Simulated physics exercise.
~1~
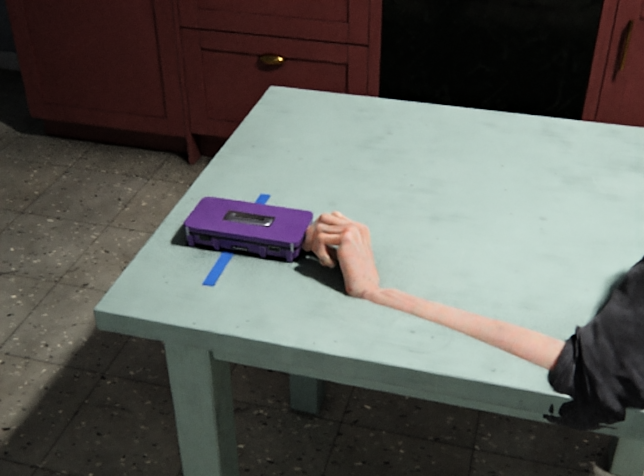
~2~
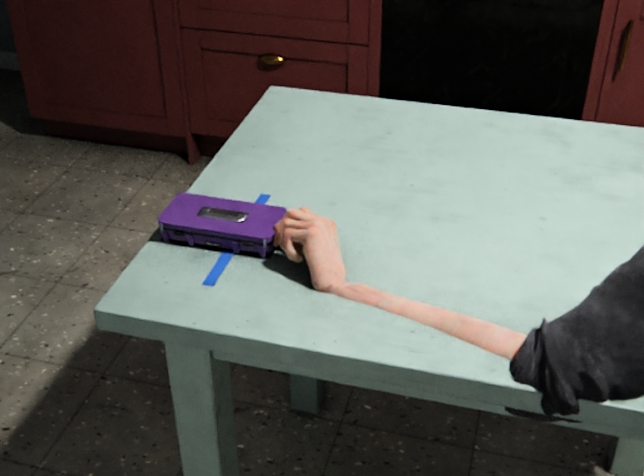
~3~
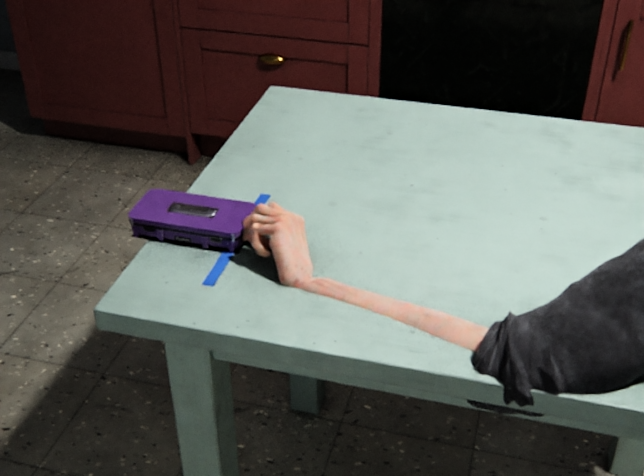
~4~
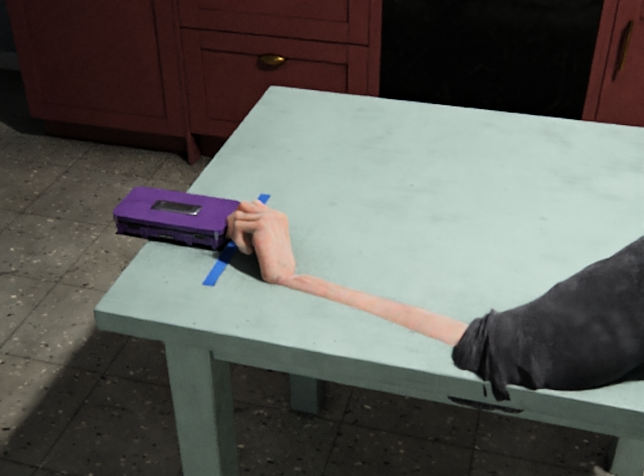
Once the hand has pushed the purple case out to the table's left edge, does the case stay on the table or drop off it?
The purple case stays on the table. Its left end sticks out past the edge, but the rest of it remains on top.
